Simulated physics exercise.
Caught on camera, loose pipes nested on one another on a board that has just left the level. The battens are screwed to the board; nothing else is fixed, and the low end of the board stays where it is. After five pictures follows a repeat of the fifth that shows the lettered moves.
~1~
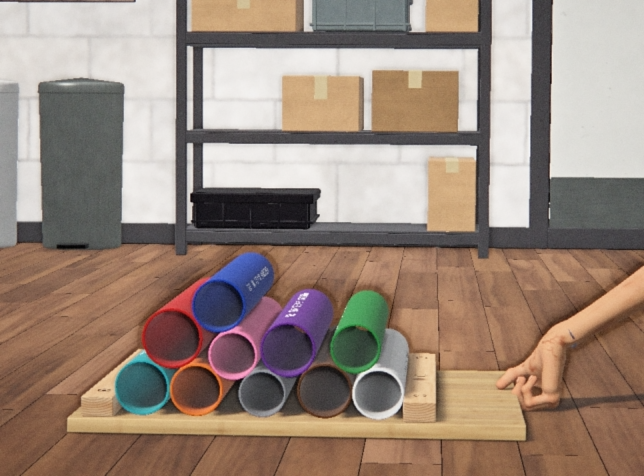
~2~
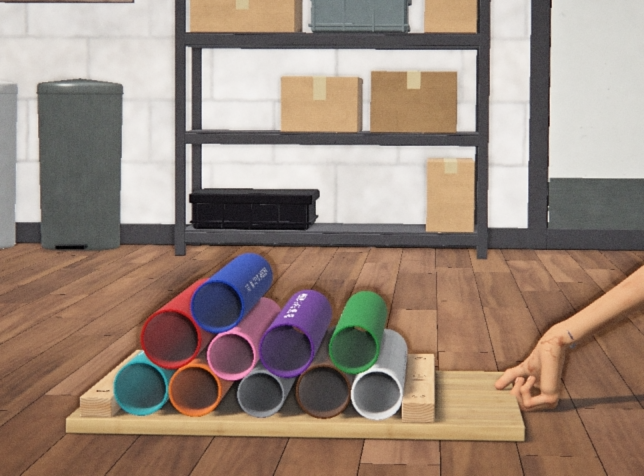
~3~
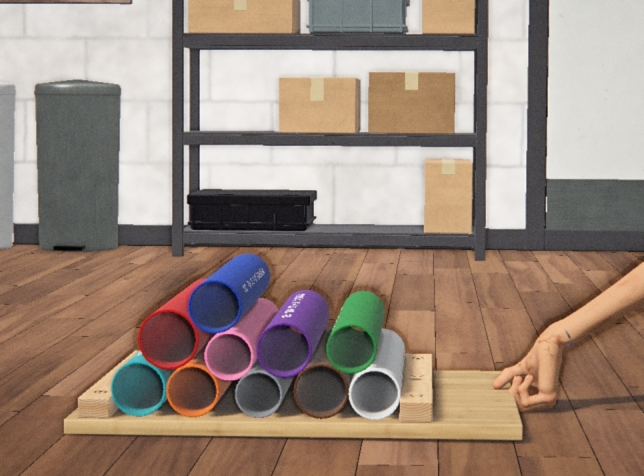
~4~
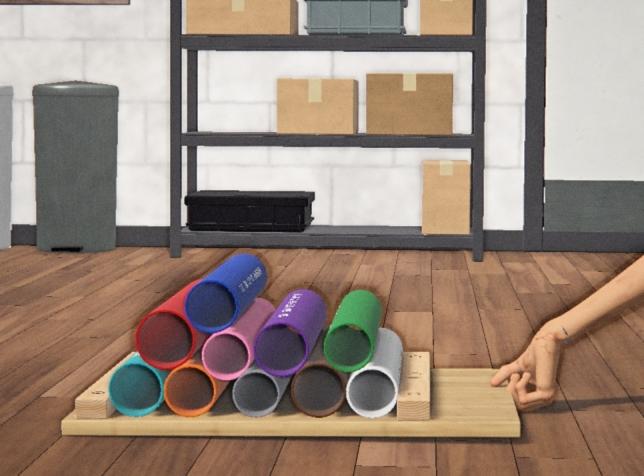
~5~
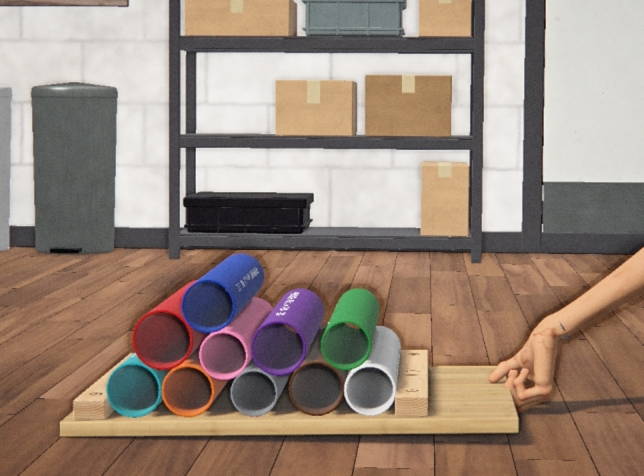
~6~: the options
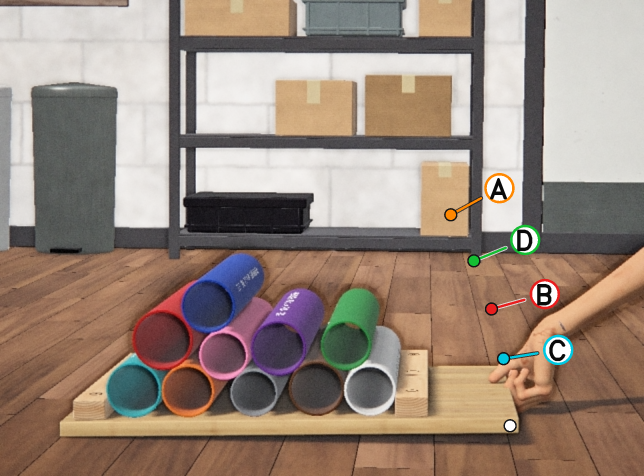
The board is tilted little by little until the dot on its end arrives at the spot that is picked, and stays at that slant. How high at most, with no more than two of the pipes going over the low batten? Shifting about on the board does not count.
Stop at B.
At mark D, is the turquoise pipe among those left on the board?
Yes.
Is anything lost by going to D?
Yes.
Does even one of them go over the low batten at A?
Yes.
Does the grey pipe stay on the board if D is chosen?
Yes, with D.
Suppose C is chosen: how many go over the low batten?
At C the number is none.
On the copy, A at (451, 215); B at (491, 309); C at (504, 359); D at (474, 261); the white dot at (510, 426).
On B. First, board at 13°.
Then, board at 17°.
Finally, board at 17°, none over the low batten.
By contrast, A four over the low batten (purple, pink, red, blue); C none over the low batten; D four over the low batten (purple, pink, red, blue).
